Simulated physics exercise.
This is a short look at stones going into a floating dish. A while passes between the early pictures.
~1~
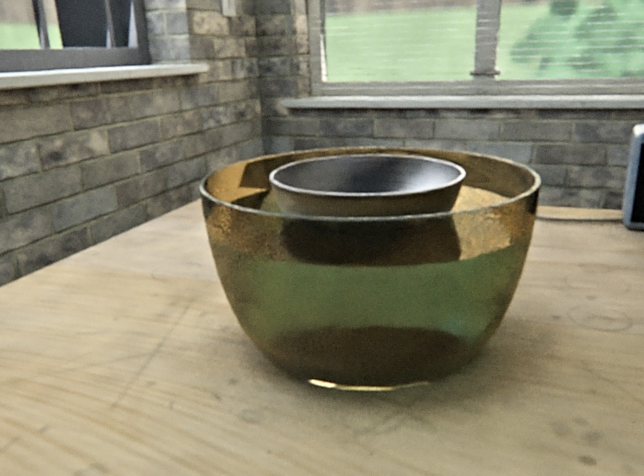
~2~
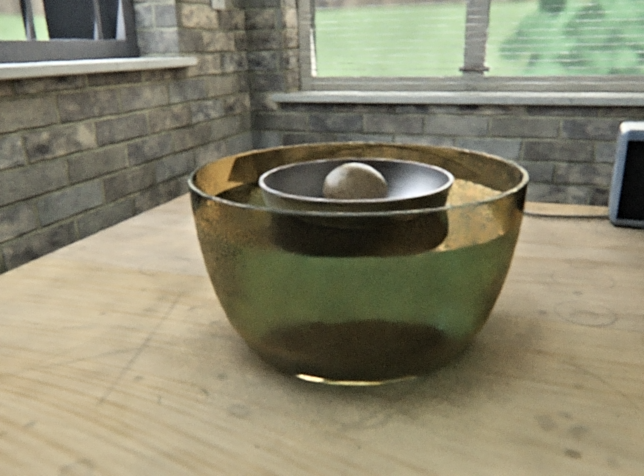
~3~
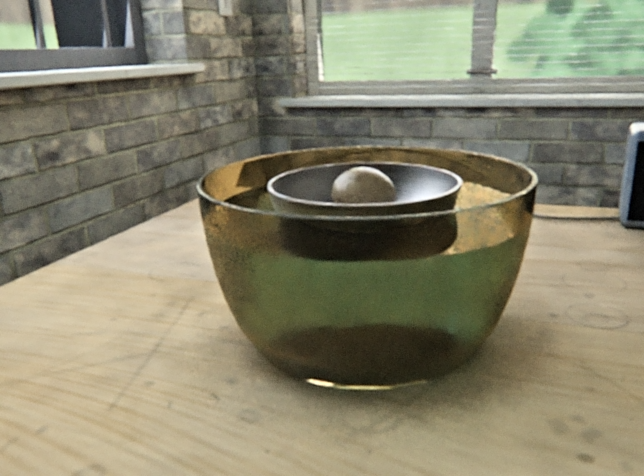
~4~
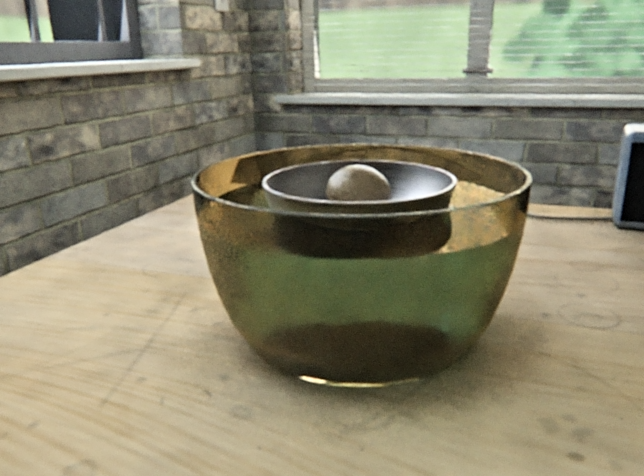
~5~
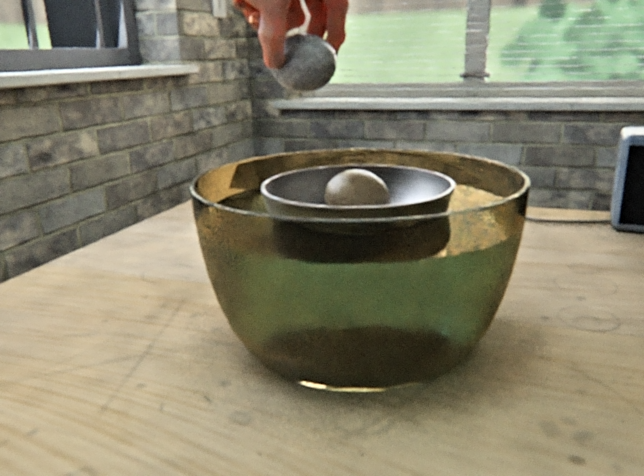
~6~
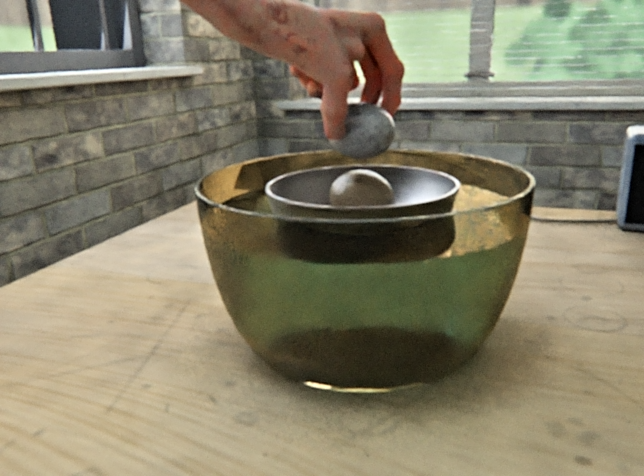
A large greenish-amber glass bowl holding water, with a small dark dish floating inside, stands on a pale wooden table, seen from slightly above in a room with grey brick walls and windows behind. The dish is empty at first, then holds one round, grey-brown stone and sits slightly lower. The camera shifts slightly throughout, and a hand brings a second, grey stone in above the dish and lowers it close over the first.
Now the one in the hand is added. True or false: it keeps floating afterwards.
True.
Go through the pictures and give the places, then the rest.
The first picture shows dish (366, 174) empty; most of its side above the surface.
The second picture shows dish (355, 178) with one aboard; about two thirds of its side above the surface.
The third picture shows dish (363, 182) with one aboard; about two thirds of its side above the surface.
The fourth picture shows dish (358, 180) with one aboard; about two thirds of its side above the surface.
The fifth picture shows dish (357, 185) with one aboard; about two thirds of its side above the surface; the next stone in the hand at (303, 63).
The sixth picture shows dish (361, 185) with one aboard; about two thirds of its side above the surface; the next stone in the hand at (361, 131).
Shortly, the stone is in and the dish dips.
Then, it steadies; about a third of its side above the surface.
At the finish, the dish floats; about a third of its side above the surface.
